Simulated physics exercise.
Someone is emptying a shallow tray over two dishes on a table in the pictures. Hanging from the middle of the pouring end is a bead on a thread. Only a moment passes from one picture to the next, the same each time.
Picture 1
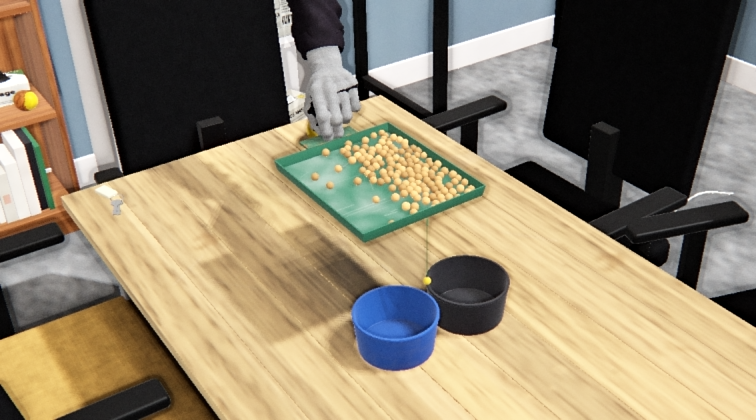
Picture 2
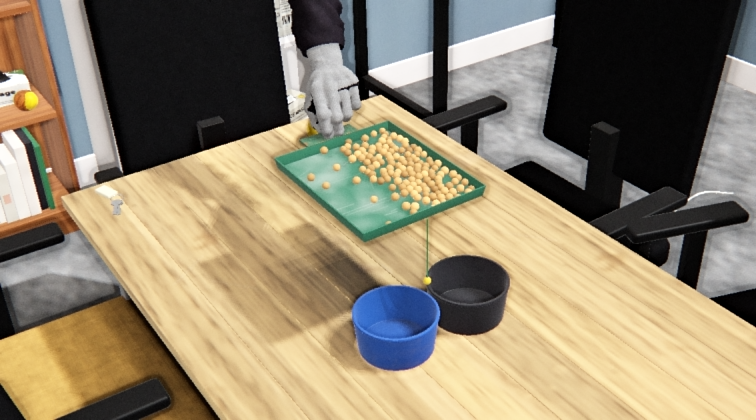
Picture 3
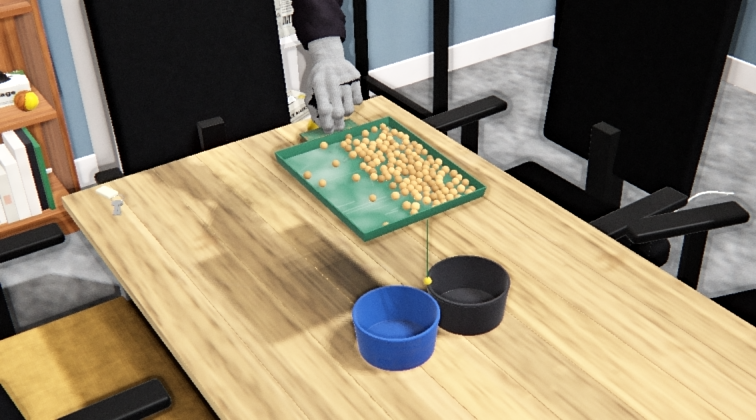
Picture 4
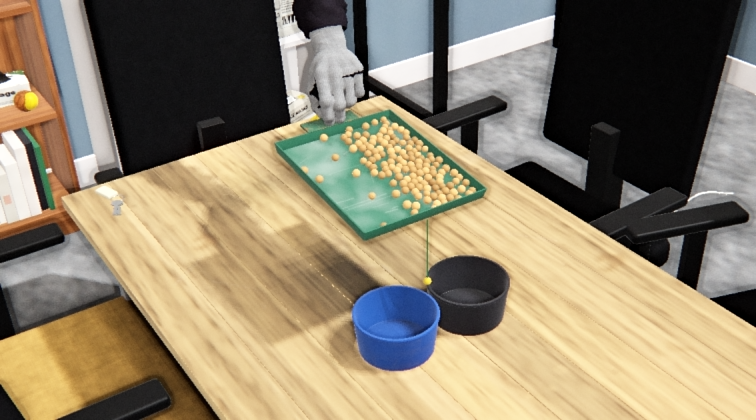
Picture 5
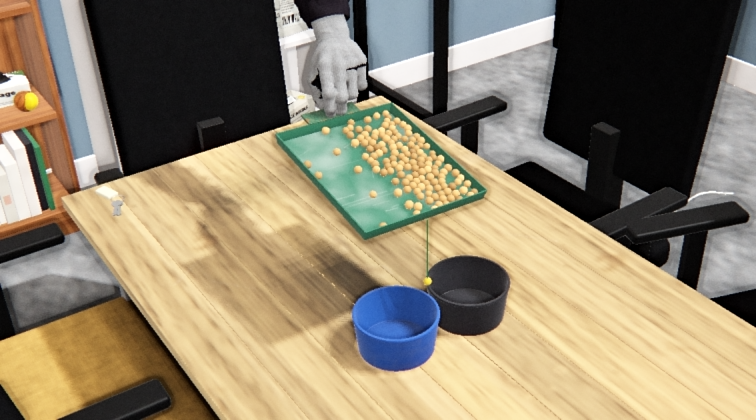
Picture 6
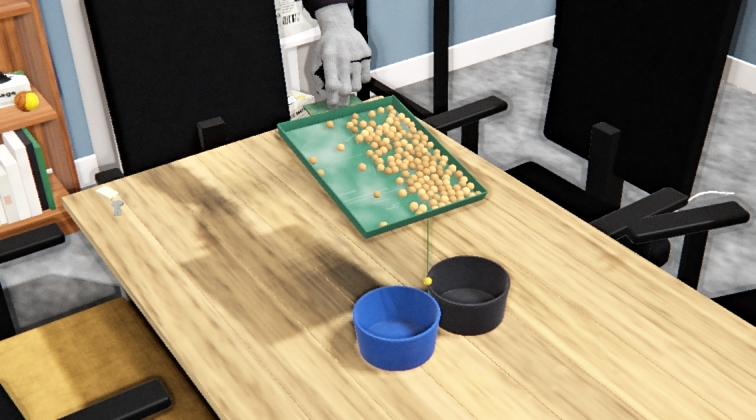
The footage shows a gray hand at the far edge of a green tray of round wooden beads, above a blue dish and a black dish; the hand slowly raises that edge, and the beads shift slightly within the tray.
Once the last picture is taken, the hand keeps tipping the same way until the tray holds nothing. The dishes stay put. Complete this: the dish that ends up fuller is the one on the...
Right.
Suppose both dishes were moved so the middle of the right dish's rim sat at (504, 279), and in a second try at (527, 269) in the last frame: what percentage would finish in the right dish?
In order, 80 % and 40 %.
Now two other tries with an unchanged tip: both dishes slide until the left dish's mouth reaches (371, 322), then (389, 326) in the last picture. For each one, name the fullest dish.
At the first spot the right-side one comes out ahead, at the second spot the right-side one.
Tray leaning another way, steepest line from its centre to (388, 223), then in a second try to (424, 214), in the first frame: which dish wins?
For the first heading it's the dish at left, and for the second it's the dish at right.
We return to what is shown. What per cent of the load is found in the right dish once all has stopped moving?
I'd estimate near 80 per cent.
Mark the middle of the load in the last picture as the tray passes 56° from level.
Somewhere about pixel (450, 184).
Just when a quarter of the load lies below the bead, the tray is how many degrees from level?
Around 80° of tilt.
Soon after the last picture, tray tipped steeply; nearly all on the tray; a stray few in the air.
A little later, tray tipped right over; about a quarter on the tray; about half in the right dish; a small part outside both; a small part in the air.
Later still, tray tipped past a quarter turn; most in the right dish; about a quarter outside both.
By the end, tray tipped past a quarter turn; none in the left dish; most in the right dish; about a quarter outside both.
